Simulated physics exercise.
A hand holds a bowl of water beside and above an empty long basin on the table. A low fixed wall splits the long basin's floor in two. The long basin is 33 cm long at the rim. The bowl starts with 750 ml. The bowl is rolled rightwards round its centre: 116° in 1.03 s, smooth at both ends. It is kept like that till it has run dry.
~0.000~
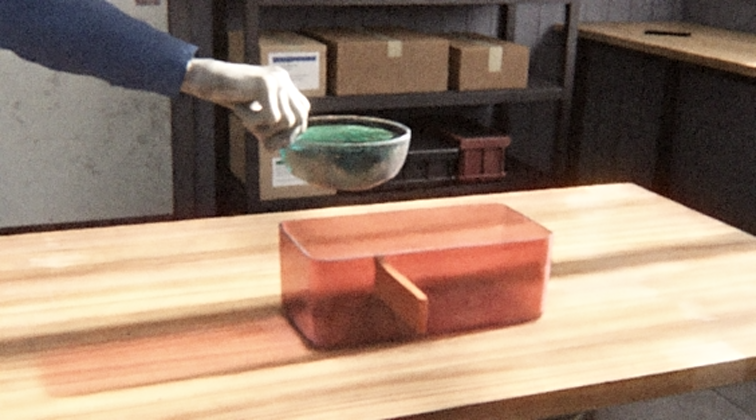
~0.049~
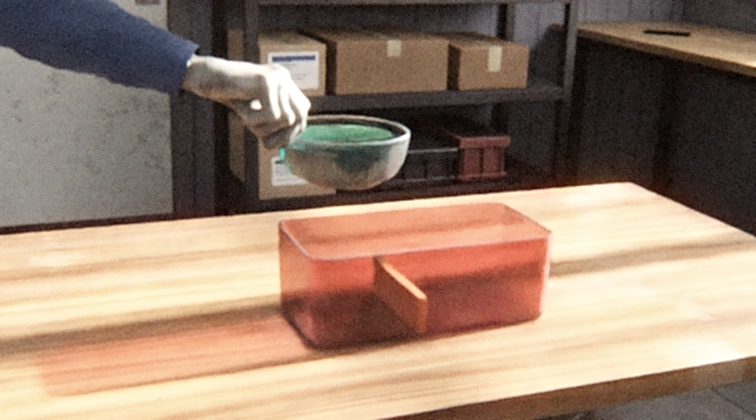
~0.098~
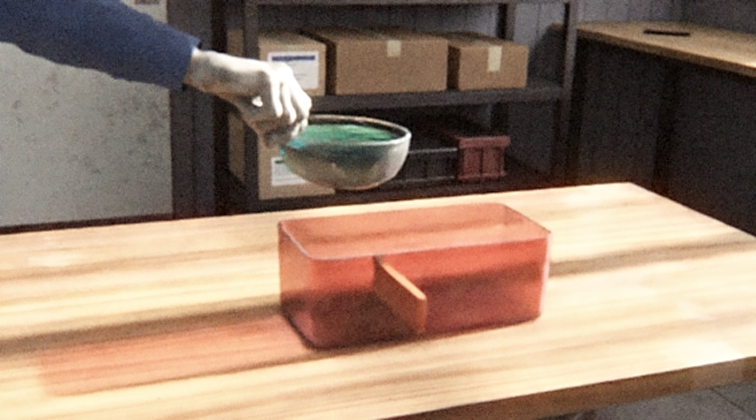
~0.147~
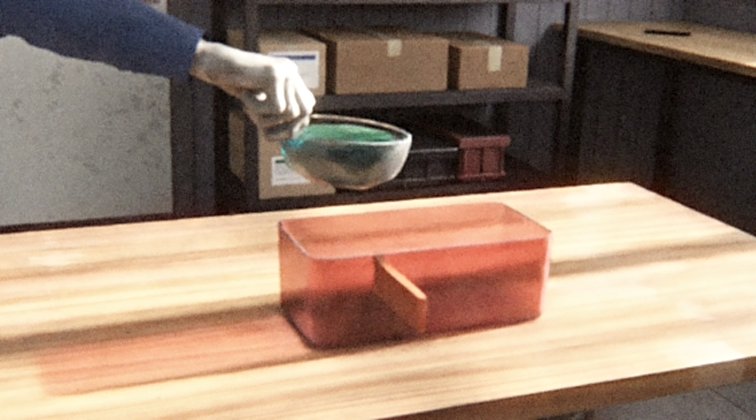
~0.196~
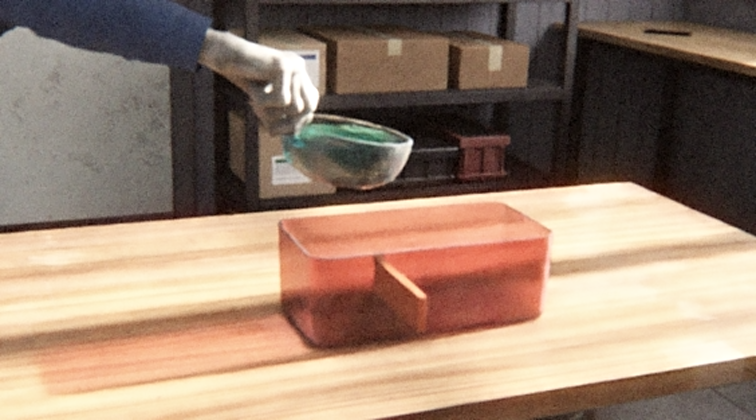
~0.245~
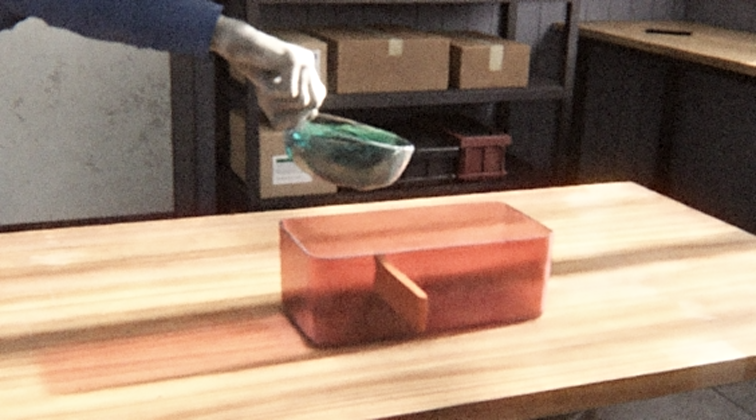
A glass bowl of green liquid, held by a hand in a blue sleeve, tilted slowly to the right above an empty red see-through basin that stayed still on a wooden table.
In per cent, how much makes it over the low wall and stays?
Roughly 82 per cent is past the wall.
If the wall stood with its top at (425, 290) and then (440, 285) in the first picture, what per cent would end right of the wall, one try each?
In turn about 60 and 45 per cent.
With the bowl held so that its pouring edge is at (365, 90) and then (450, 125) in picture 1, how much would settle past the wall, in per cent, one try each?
First 60, then 95 per cent.
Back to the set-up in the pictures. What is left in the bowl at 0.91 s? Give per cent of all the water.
Some 0 per cent.
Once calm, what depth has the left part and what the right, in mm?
Left about 6 mm, right about 24 mm.
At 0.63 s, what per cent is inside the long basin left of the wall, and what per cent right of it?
Some 0 per cent left and 46 right.
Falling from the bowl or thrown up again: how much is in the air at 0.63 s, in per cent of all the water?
About 30 per cent.
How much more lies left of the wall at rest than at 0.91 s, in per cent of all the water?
Some 1 per cent.
By 0.63 s the tilt is 78° and 23 per cent is still to pour, 0 is left of the wall and 47 right of it.
By 0.91 s the tilt is 112° and 0 per cent is still to pour, 17 is left of the wall and 82 right of it.
By 1.21 s the tilt is 116° and 0 per cent is still to pour, 17 is left of the wall and 82 right of it.
By 1.53 s the tilt is 116° and 0 per cent is still to pour, 17 is left of the wall and 82 right of it.
At rest 17 per cent lies left of the wall, 82 right of it and 1 outside.
